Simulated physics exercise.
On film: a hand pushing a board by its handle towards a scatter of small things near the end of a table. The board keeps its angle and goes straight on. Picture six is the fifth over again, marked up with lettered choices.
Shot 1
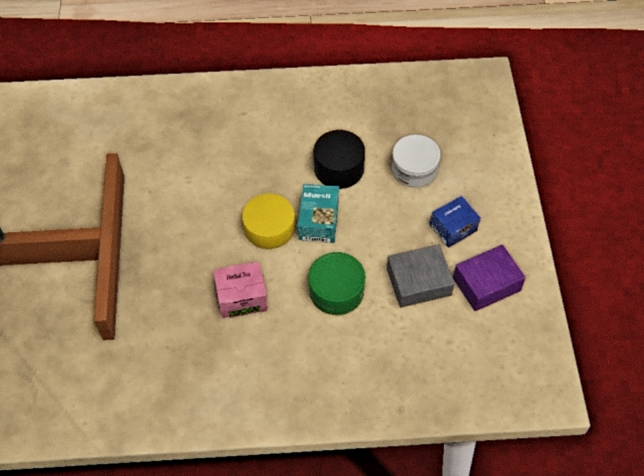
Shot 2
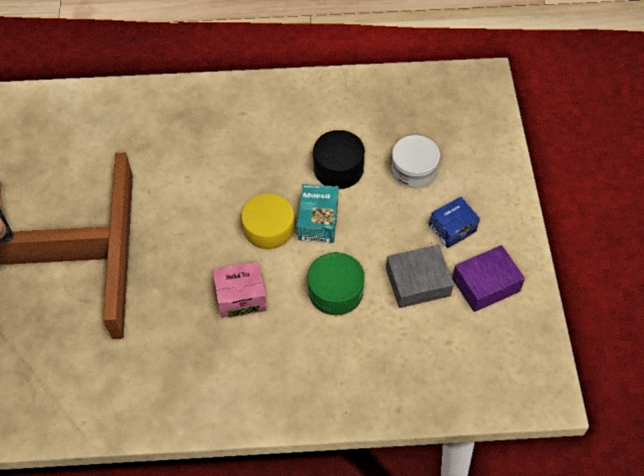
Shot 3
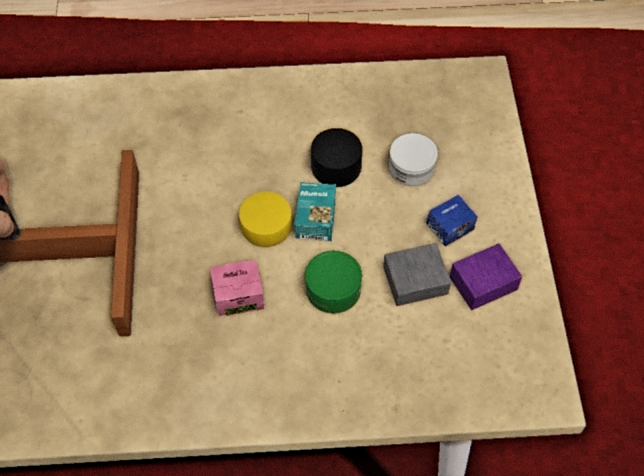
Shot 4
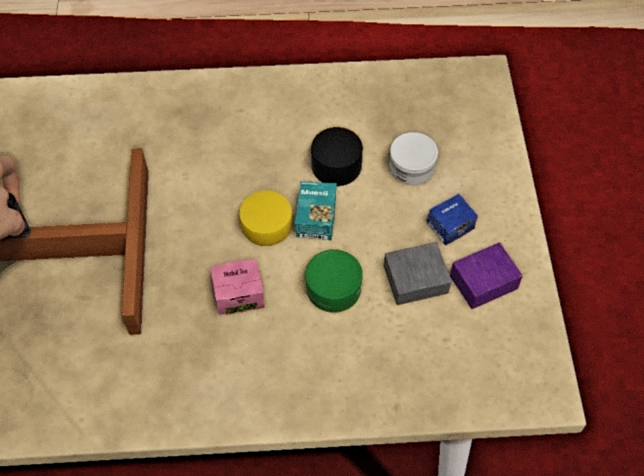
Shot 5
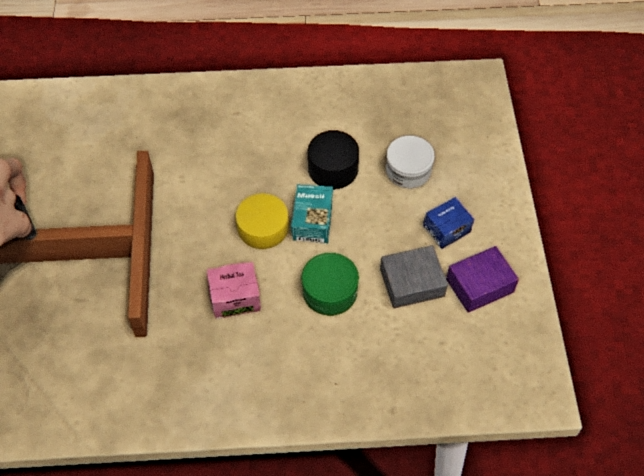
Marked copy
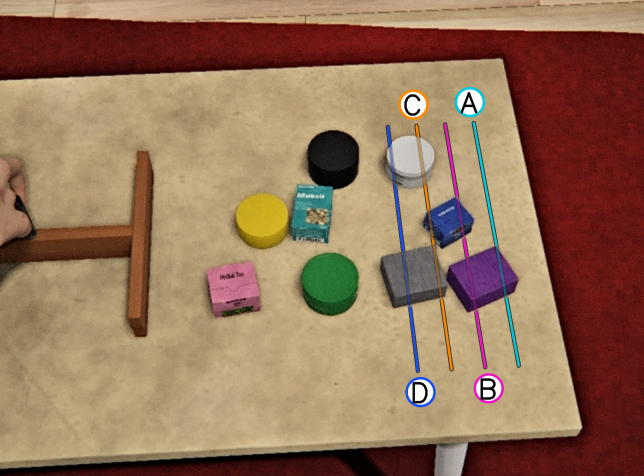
A wooden T-shaped board slides slowly to the right across a mottled beige tabletop, seen from above, with red carpet around it and a strip of pale floor behind. To its right sit black, white, yellow and green round containers, turquoise, pink and blue packets, and grey and purple blocks. A hand comes into view at the left, pushing the handle, while the scattered things stay put and the view shifts very slightly.
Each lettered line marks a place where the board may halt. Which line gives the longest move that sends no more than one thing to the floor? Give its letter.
D.
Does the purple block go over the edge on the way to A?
Yes.
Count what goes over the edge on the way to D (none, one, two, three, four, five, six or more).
One.
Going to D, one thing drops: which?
It is the purple block.
On the marked copy, A at (494, 234); B at (464, 236); C at (433, 238); D at (402, 239).
Taking D. A third of the way, board (233, 224); pink packet (266, 290); yellow tin (268, 221).
Two thirds of the way, board (327, 220); purple block (525, 280); grey block (466, 263).
When it is over, board (399, 216); purple block over the edge; grey block (534, 257); one fallen.
As for the rest, A drops four; B drops two; C drops two.
